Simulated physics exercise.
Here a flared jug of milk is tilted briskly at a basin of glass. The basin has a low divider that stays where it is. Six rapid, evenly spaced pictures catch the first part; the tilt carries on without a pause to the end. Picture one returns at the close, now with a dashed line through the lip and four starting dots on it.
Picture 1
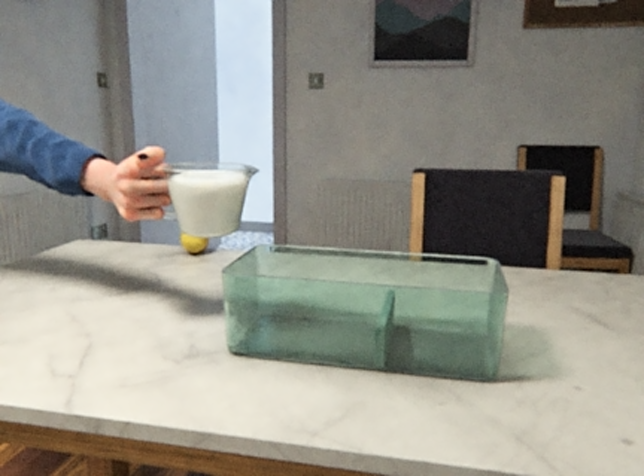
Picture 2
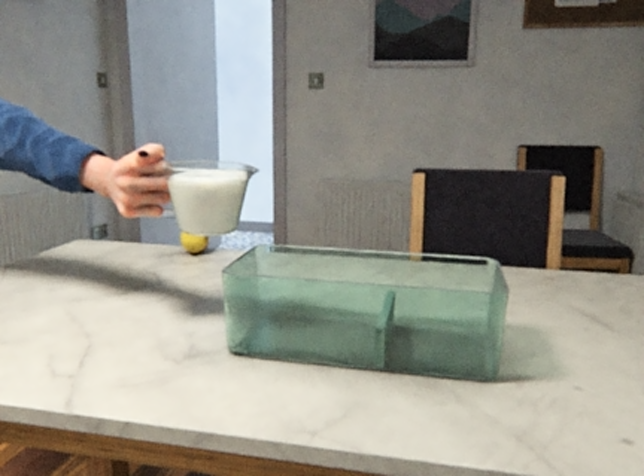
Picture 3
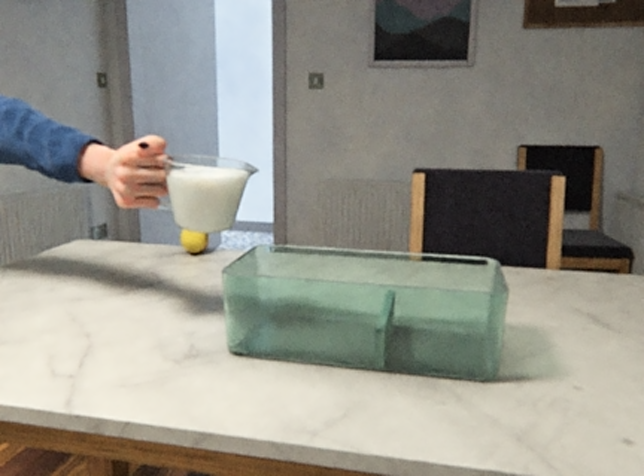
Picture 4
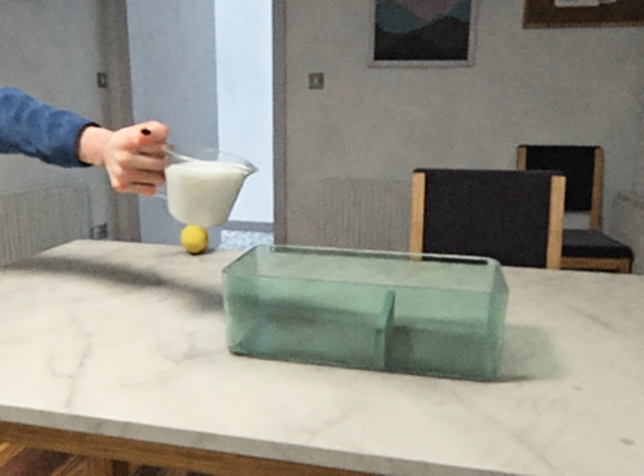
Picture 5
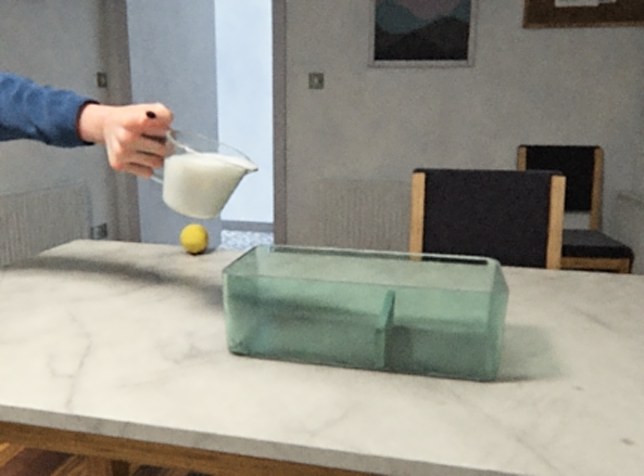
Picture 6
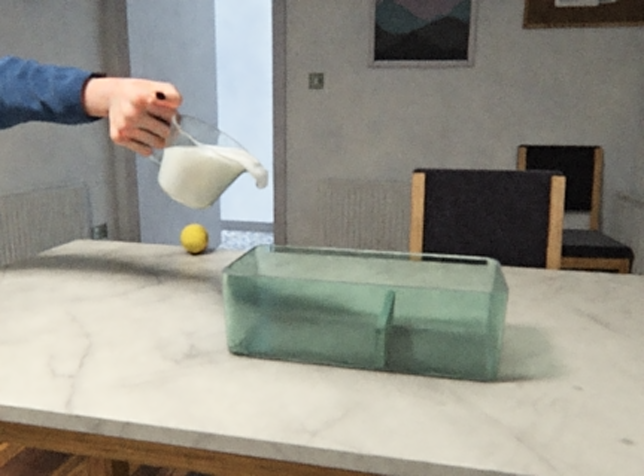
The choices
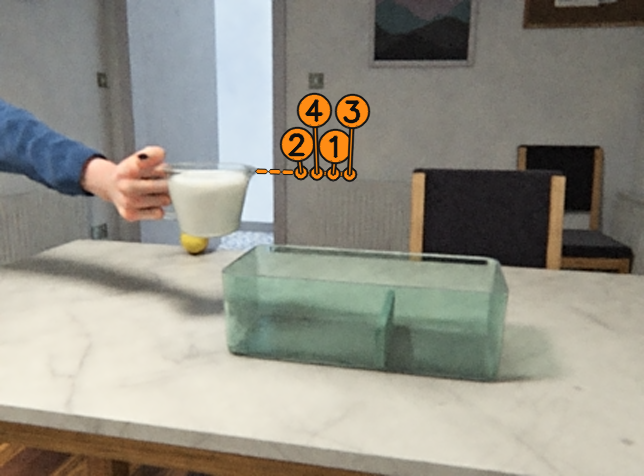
At a marble-topped table, a hand held a glass jug of milk level near a divided glass basin, then tilted it to the right until milk began to slip over its lip.
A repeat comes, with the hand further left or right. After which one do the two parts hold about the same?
The answer is place 4.
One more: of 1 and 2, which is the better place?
1 it is.
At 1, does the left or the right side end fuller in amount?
More ends on the right.
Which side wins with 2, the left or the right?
The left one.
On the marked copy, 1 at (333, 173); 2 at (300, 172); 3 at (349, 174); 4 at (316, 173).
With 1, about 13 % ends left of the wall and 85 % right of it.
With 2, about 93 % ends left of the wall and 4 % right of it; 3 % is lost outside.
With 3, about 6 % ends left of the wall and 93 % right of it.
With 4, about 54 % ends left of the wall and 44 % right of it.
